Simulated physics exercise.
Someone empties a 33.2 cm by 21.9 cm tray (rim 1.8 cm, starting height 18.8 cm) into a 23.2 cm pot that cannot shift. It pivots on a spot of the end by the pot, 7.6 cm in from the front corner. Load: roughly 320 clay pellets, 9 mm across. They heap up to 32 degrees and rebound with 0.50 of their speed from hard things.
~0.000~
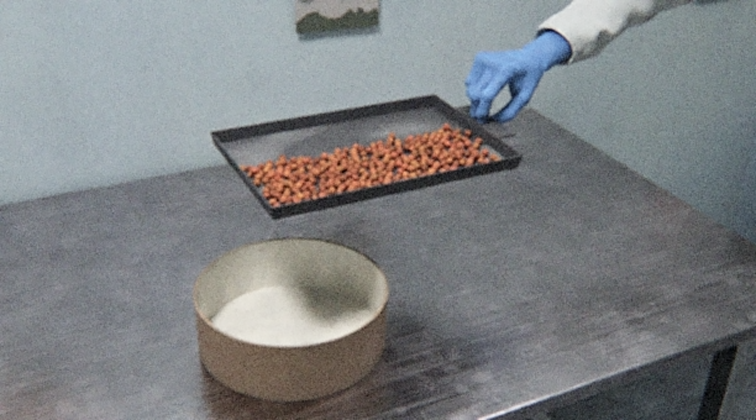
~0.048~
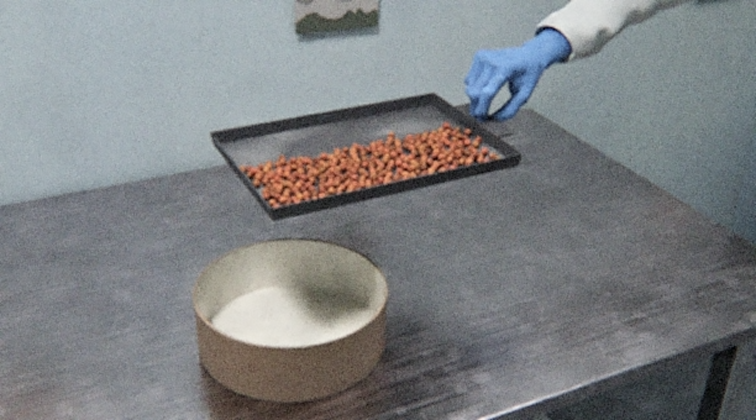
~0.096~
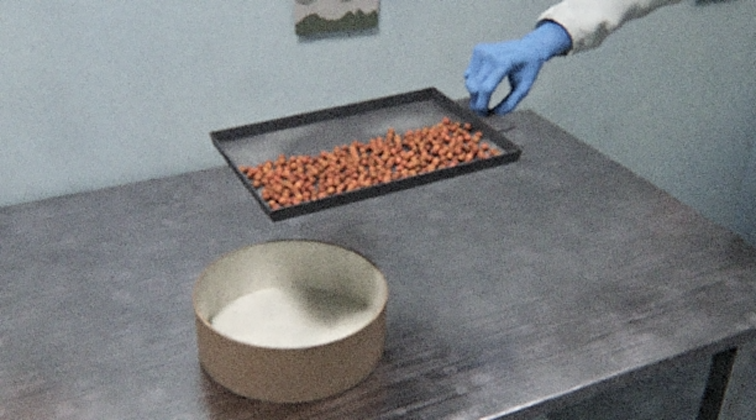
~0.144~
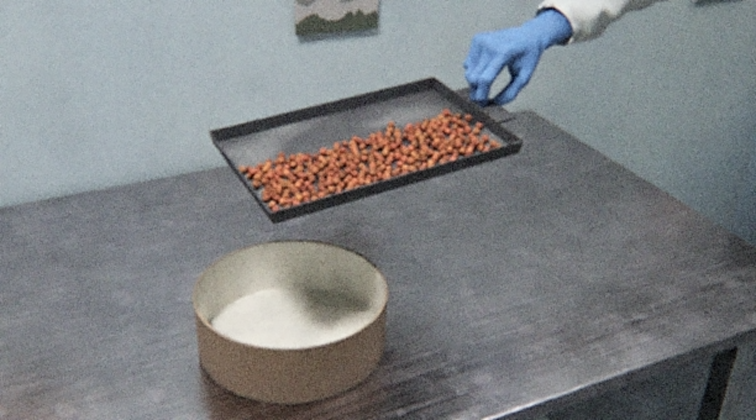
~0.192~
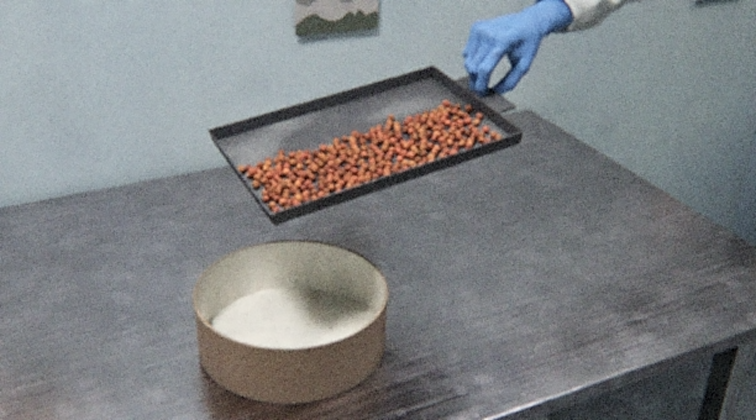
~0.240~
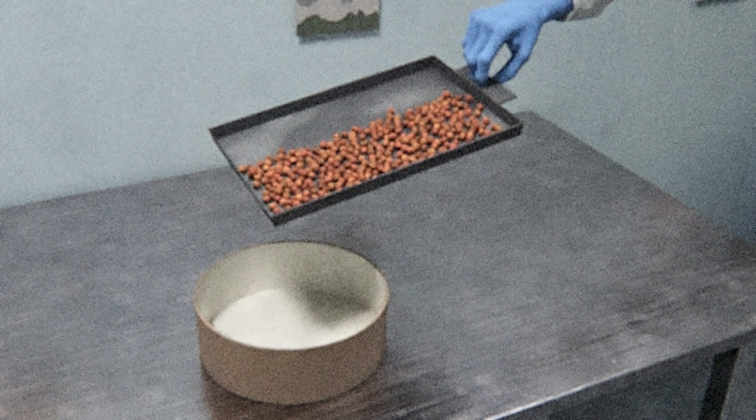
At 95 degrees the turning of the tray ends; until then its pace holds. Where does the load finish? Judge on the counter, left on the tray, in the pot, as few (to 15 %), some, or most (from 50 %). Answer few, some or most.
Counter: Few, tray: Few, pot: Most.
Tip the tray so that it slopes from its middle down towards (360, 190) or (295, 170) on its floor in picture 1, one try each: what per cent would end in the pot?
Some 65 and 55 per cent.
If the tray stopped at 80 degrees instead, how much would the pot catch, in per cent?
Then about 70 per cent.
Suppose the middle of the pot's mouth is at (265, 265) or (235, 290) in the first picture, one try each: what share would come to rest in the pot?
Some 90 and 100 per cent.
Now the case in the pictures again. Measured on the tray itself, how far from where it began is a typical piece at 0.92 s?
Roughly 4 cm.
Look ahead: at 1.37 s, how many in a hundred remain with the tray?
Some 100 per cent of the load.
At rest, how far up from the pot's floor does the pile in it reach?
Roughly 3.0 cm.
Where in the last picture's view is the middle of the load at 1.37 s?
At about (287, 148).
After 0.92 s, tilt 50 degrees; the tray holds 100 %, the pot 0 %.
After 1.37 s, tilt 77 degrees; the tray holds 100 %, the pot 0 %.
After 1.89 s, tilt 95 degrees; the tray holds 10 %, the pot 75 %.
By 2.7 s all is still; counter 5 %, tray 0 %, pot 95 %.
